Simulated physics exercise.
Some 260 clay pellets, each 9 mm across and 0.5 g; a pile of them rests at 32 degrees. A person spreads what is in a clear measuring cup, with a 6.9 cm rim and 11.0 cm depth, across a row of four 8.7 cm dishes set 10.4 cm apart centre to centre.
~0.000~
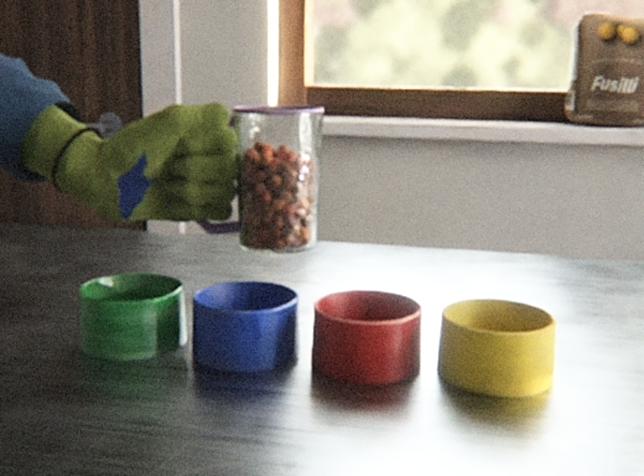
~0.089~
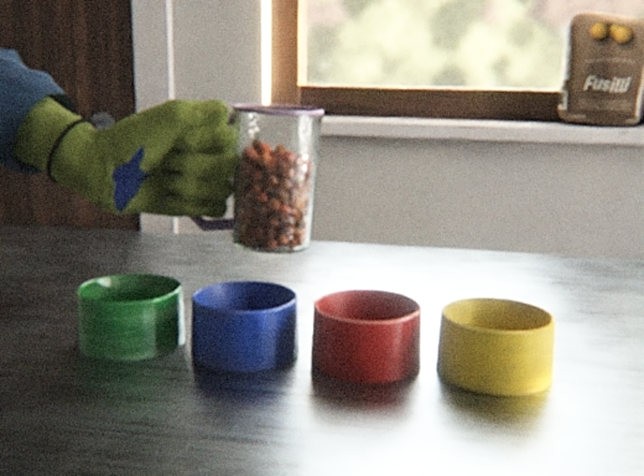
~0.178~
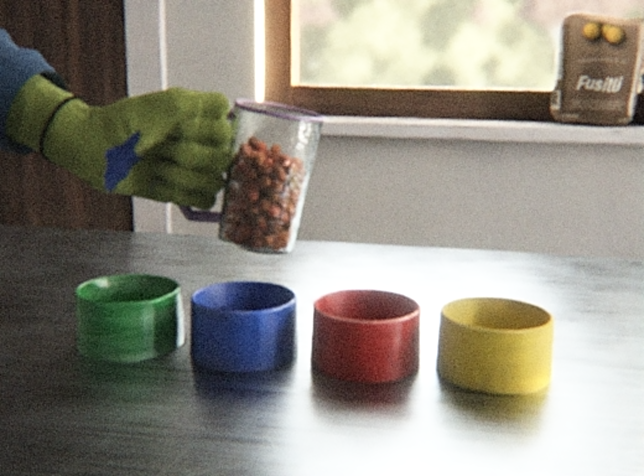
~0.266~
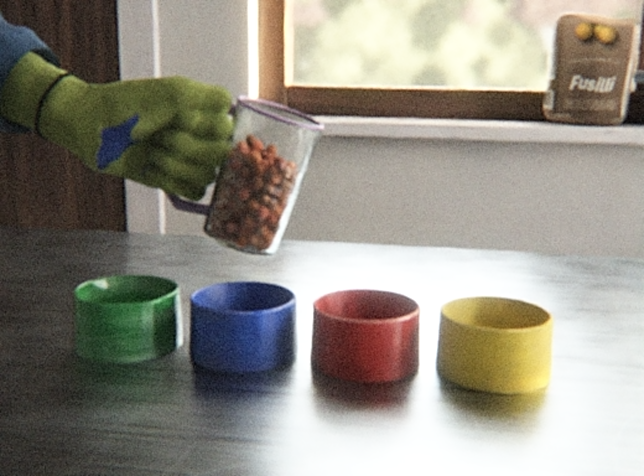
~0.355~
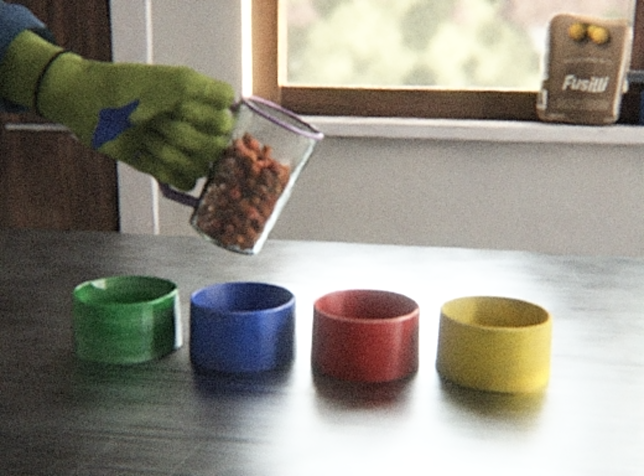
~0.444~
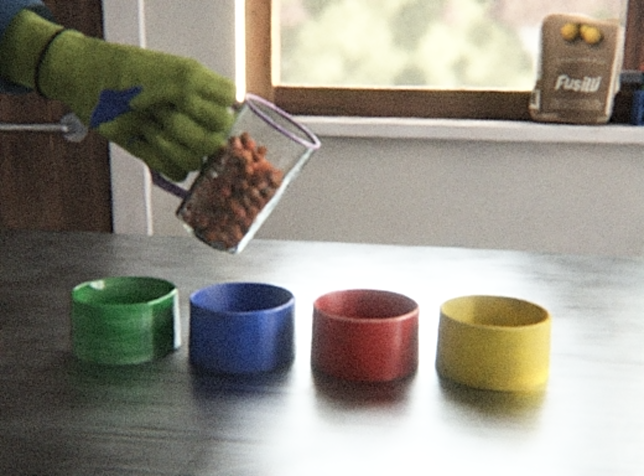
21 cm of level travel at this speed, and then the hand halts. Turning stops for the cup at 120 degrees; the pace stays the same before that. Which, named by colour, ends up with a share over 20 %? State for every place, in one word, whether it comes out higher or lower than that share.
Red: Lower, blue: Higher, green: Lower, yellow: Lower, counter: Lower.
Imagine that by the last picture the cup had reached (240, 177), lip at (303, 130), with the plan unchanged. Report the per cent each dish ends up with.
Final shares - red 0 %, blue 0 %, green 90 %, yellow 0 %.
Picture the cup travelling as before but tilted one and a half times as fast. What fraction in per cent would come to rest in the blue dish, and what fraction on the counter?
In that case blue 90; counter 10.
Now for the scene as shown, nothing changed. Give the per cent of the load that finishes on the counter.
About 0 percent.
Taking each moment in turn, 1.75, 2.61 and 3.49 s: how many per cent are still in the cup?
Close to 10, 0 and 0 per cent respectively.
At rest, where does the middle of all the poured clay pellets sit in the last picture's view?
About (241, 322).
After 1.75 s, tilt 120 degrees; cup holds 10 %, blue 90 %.
After 2.61 s, tilt 120 degrees; cup holds 0 %, blue 100 %.
After 3.49 s, tilt 120 degrees; cup holds 0 %, blue 100 %.
At rest (3.8 s), red 0 %, blue 100 %, green 0 %, yellow 0 %, counter 0 %.
